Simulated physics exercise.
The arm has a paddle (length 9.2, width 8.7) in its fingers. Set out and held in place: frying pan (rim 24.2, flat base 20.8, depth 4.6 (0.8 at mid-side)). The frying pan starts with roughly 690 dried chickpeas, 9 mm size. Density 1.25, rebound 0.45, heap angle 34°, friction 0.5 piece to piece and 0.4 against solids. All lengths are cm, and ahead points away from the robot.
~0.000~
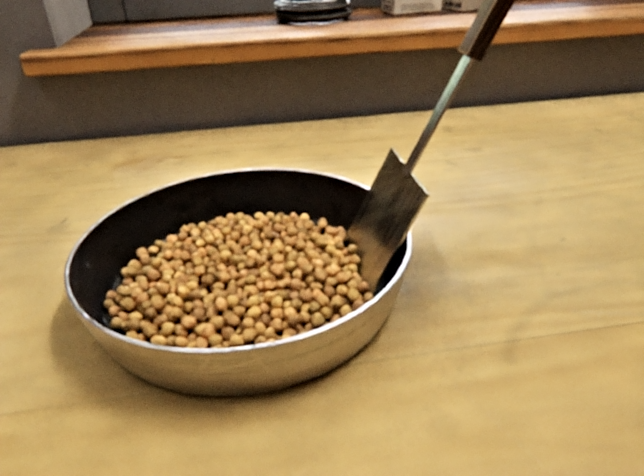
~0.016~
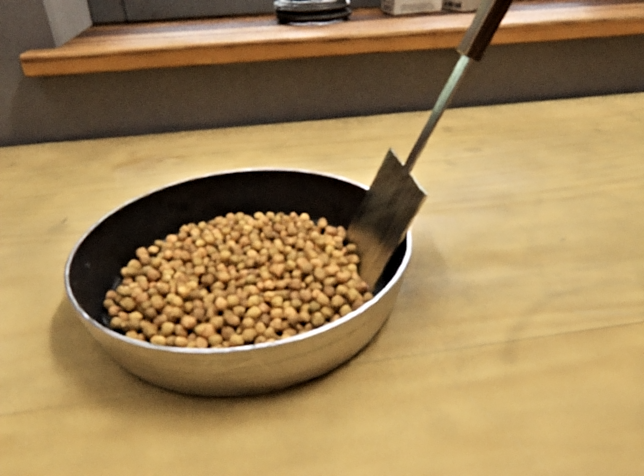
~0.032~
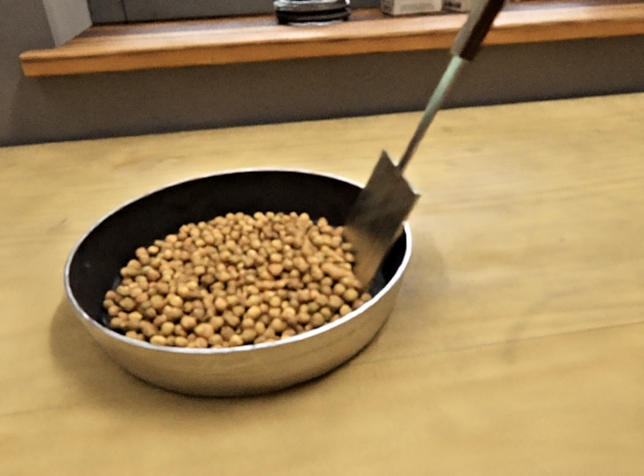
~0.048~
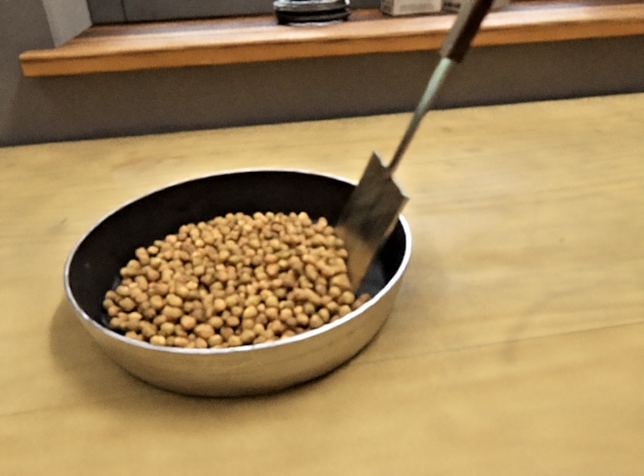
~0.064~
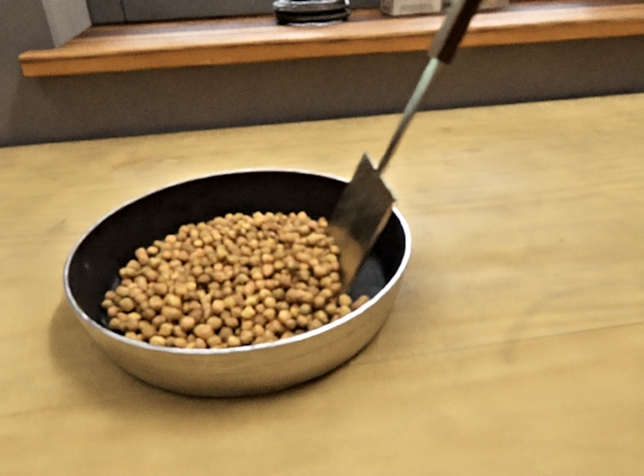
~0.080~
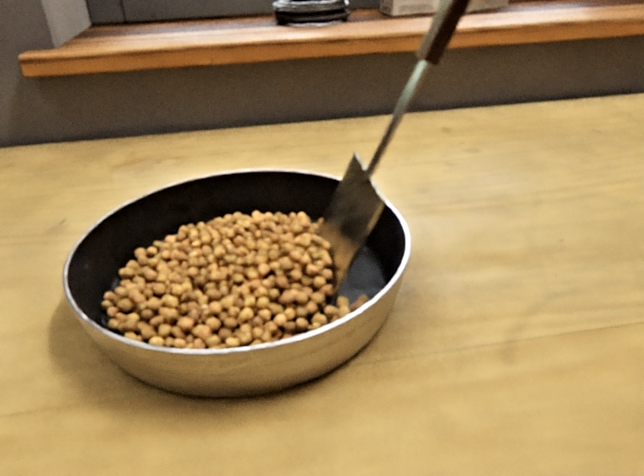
On a light wooden table, a metal paddle with a dark handle stood at the right side of a pan of dried chickpeas, then slid slowly left, pushing some of them slightly inward.
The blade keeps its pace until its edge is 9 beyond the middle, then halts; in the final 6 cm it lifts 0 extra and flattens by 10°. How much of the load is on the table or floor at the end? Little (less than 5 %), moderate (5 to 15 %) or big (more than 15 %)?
On the table or floor the share is little, less than 5 %.
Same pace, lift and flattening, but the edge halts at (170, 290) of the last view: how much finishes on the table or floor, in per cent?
Some 0 per cent.
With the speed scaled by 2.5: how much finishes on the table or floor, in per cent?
About 15 per cent.
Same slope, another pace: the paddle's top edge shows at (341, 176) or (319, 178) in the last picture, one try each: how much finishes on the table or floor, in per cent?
About 5 and 10 per cent.
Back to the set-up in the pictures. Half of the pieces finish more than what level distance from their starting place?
Roughly 4 cm.
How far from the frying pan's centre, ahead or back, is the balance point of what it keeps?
Some 4.5 cm ahead.
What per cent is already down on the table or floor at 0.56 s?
Some 2 per cent.
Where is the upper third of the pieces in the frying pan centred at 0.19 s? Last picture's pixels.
Near (211, 273).
After 0.19 s, sloping 64°, highest piece 4 above the table; 691 in the frying pan.
After 0.31 s, sloping 60°, highest piece 6 above the table; 691 in the frying pan.
After 0.56 s, sloping 54°, highest piece 5 above the table; 677 in the frying pan, 12 on the table or floor, 2 on the blade or in flight.
After 1.61 s, sloping 54°, highest piece 5 above the table; 676 in the frying pan, 15 on the table or floor.
At rest, 676 in the frying pan, 15 on the table or floor. That is 2 % on the table or floor.
